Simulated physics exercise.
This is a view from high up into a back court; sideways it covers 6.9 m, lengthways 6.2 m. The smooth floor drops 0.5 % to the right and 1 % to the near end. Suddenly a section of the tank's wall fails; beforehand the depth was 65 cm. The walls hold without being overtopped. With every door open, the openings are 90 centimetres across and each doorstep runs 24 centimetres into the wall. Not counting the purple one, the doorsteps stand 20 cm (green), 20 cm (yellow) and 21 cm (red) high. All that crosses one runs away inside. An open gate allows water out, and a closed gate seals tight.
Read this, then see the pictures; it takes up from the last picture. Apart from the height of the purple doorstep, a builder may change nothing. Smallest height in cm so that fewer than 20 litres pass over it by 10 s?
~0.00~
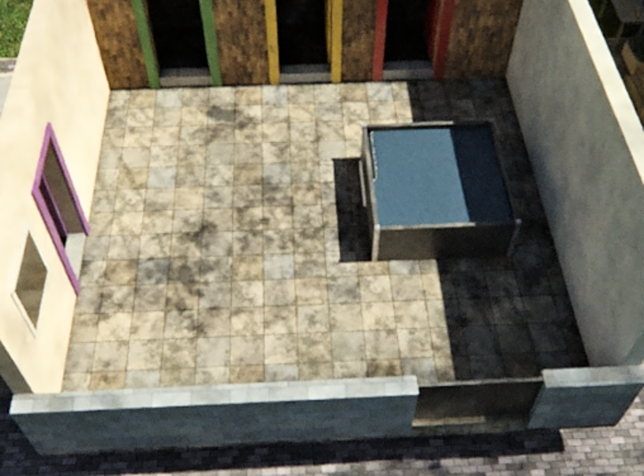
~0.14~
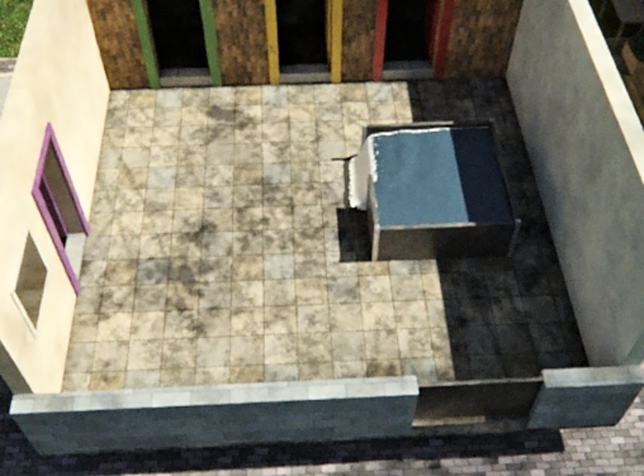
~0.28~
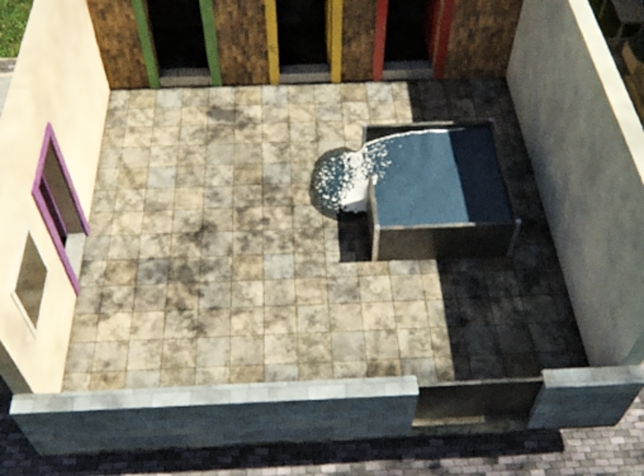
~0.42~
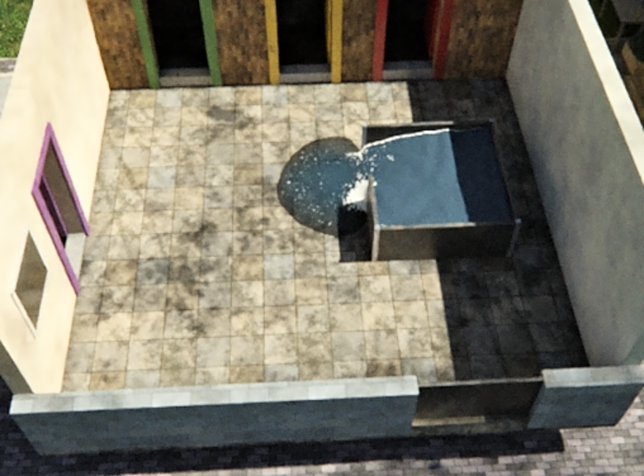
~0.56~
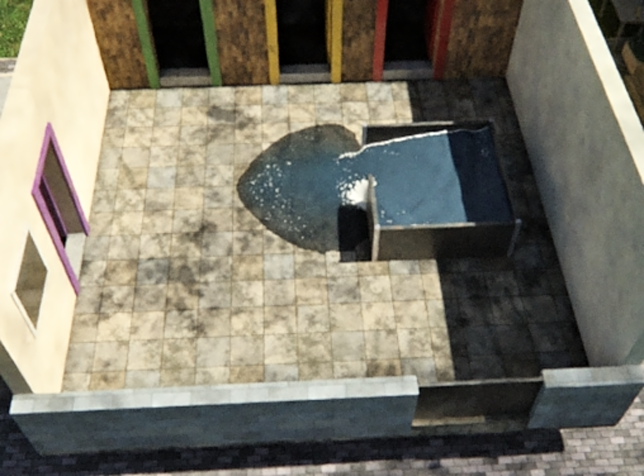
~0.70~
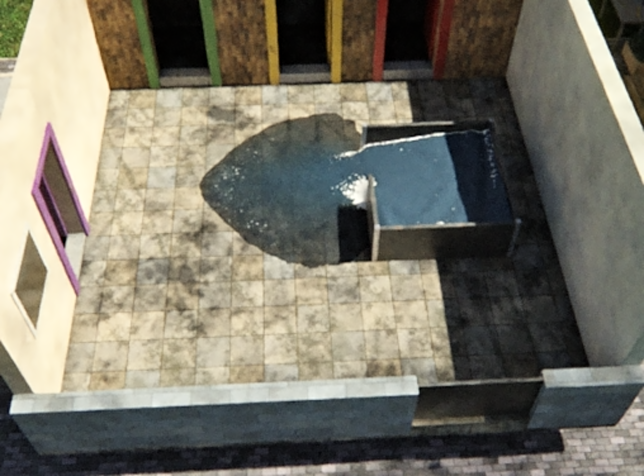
I would say 11.5 cm.
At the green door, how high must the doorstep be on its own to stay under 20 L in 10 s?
Roughly 10.0 cm at the green door.
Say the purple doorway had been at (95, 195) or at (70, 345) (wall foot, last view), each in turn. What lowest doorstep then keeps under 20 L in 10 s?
You'd want roughly 15 cm there first, then roughly 8.5 cm.
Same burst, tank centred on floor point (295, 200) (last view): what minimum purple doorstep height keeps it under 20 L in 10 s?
Near 11.5 cm.
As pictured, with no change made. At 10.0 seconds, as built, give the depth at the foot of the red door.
It stands about 1.5 centimetres deep.
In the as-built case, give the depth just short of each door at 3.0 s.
In cm: Green 10, yellow 5, purple 16, red 0.
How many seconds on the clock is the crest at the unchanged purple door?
I'd guess close to 2.6 seconds.
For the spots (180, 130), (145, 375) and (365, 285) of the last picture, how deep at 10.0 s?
Depths of roughly 6 cm, 11 cm and 2 cm, in that order.
After 1.4 s water covers 35 % of the floor, deepest (38 cm) near (360, 176); it has not reached the purple door.
After 3.0 s water covers 50 % of the floor, deepest (28 cm) near (107, 113); 16 cm at the purple door, 30 litres in over its 8 cm doorstep.
After 10.0 s water covers 95 % of the floor, deepest (14 cm) near (582, 400); 6 cm at the purple door, 63 litres in over its 8 cm doorstep.
At the purple door as built, the water arrived by 1.7 s and peaked near 18 cm at 2.6 s.
Run again over the same 10 s with other heights there, 42 litres in over 9.5 cm, 12 litres over 13 cm. The limit of 20 litres is kept from about 11.5 cm up.
